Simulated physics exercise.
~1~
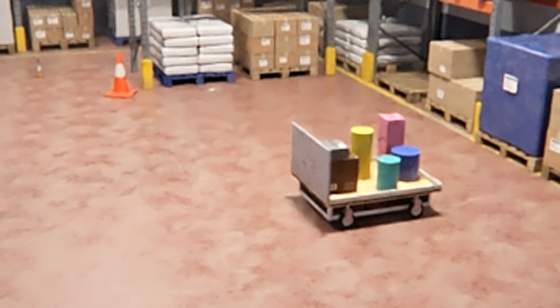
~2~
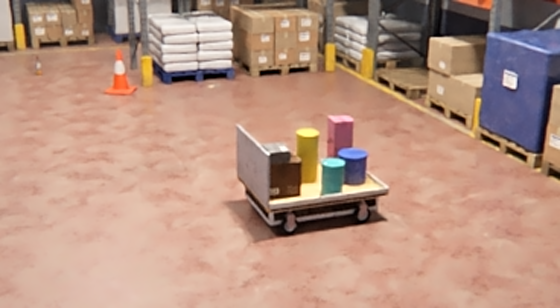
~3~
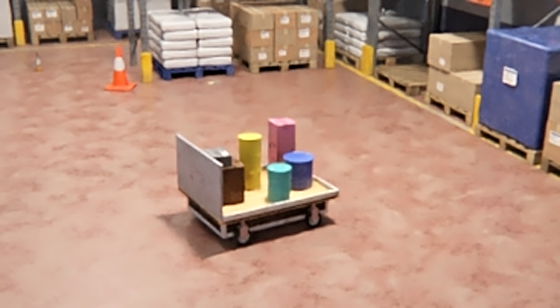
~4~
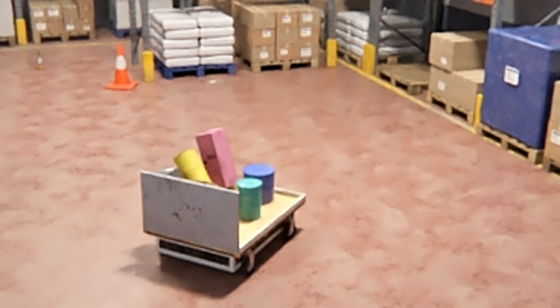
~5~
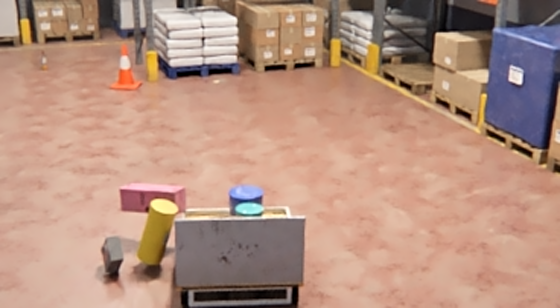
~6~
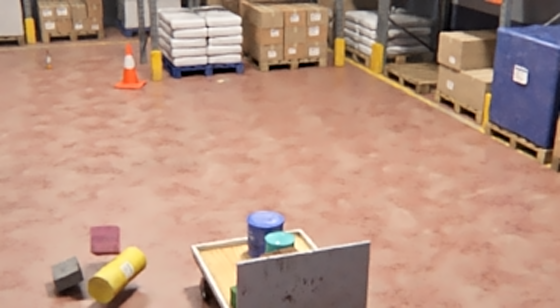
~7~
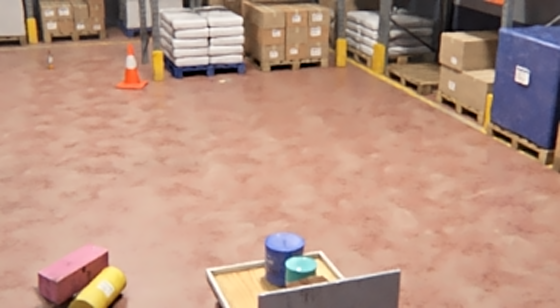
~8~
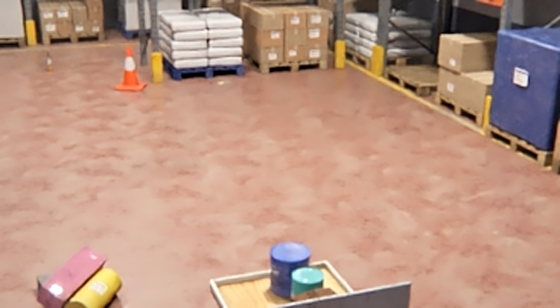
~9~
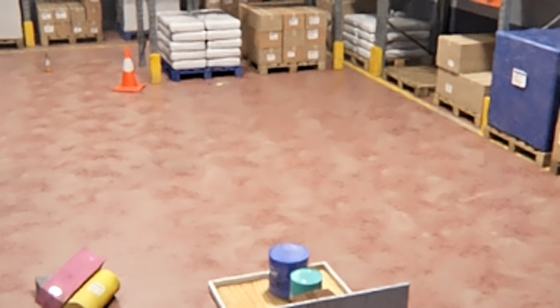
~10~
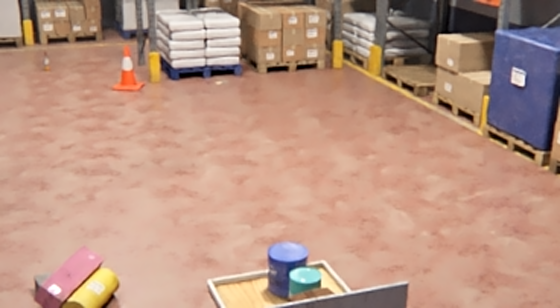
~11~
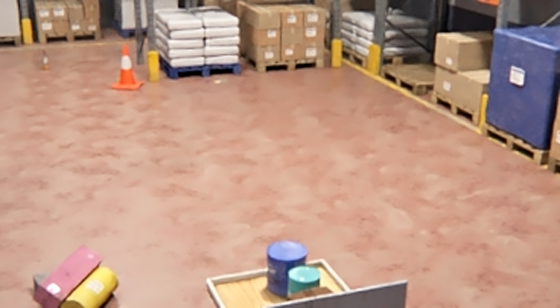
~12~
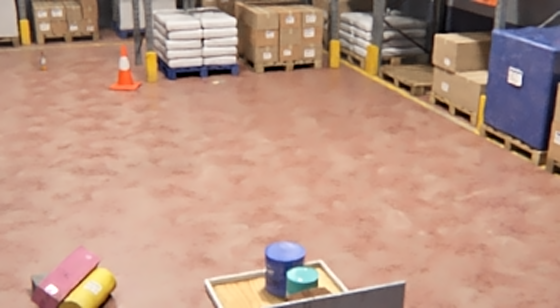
Flat cart rolling left and curving toward the viewer, spilling pink box, yellow canister and grey parcel, then stopping with pails aboard.
